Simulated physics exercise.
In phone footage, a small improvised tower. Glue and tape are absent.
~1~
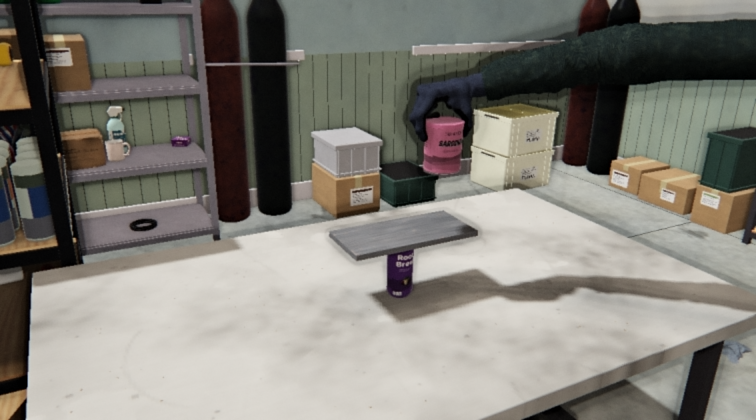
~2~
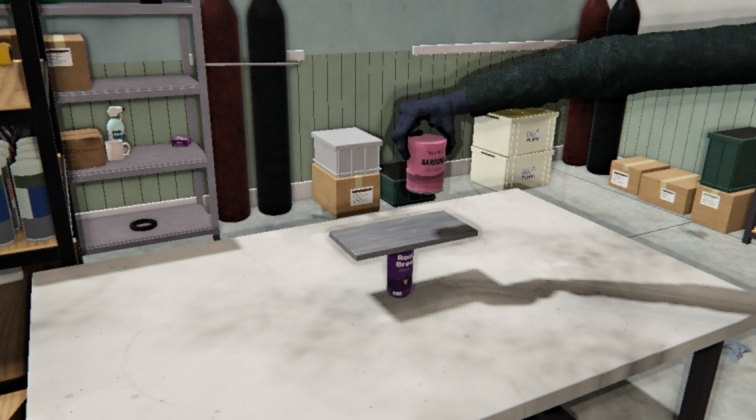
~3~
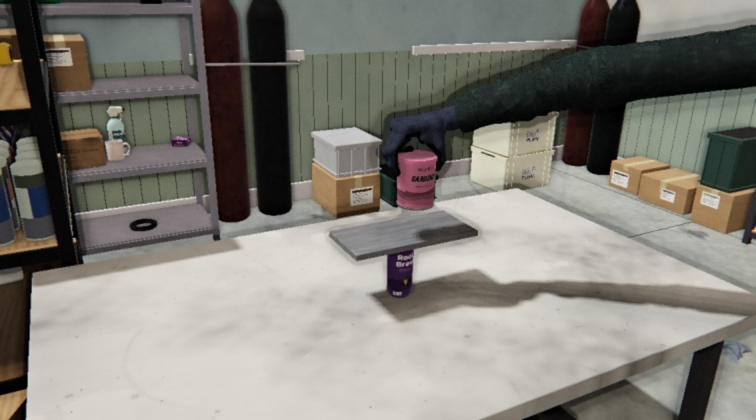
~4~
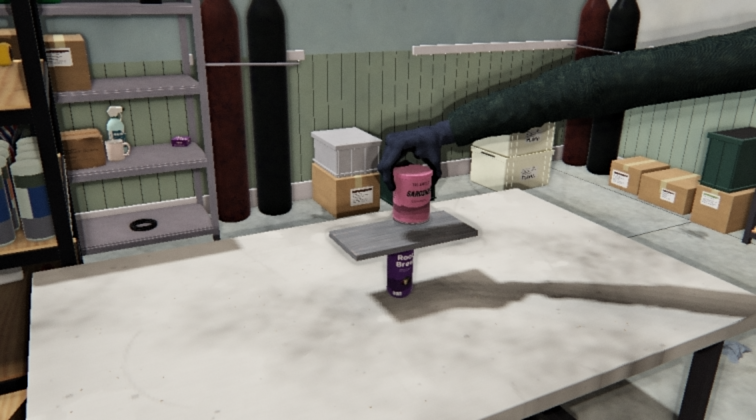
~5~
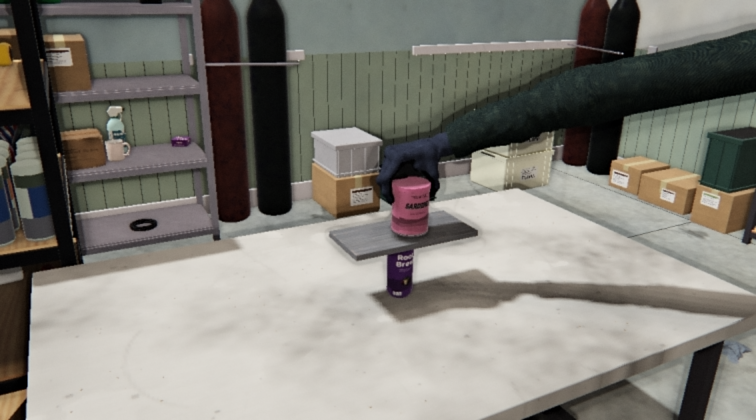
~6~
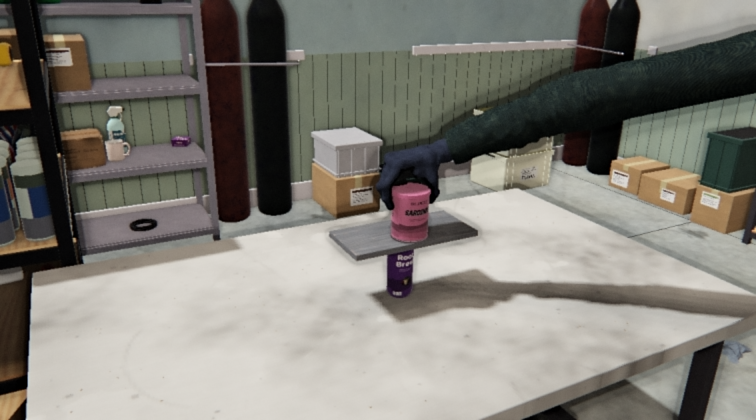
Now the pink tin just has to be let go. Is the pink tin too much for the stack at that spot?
It stays steady.
Then, 0.30 s after the last picture, nothing has stirred.
Then, 0.70 s after the last picture, pink tin resting near (410, 214).
At rest, all 3 in place. Seen from the same camera at the end, pink tin near (410, 214). The stack stays up.
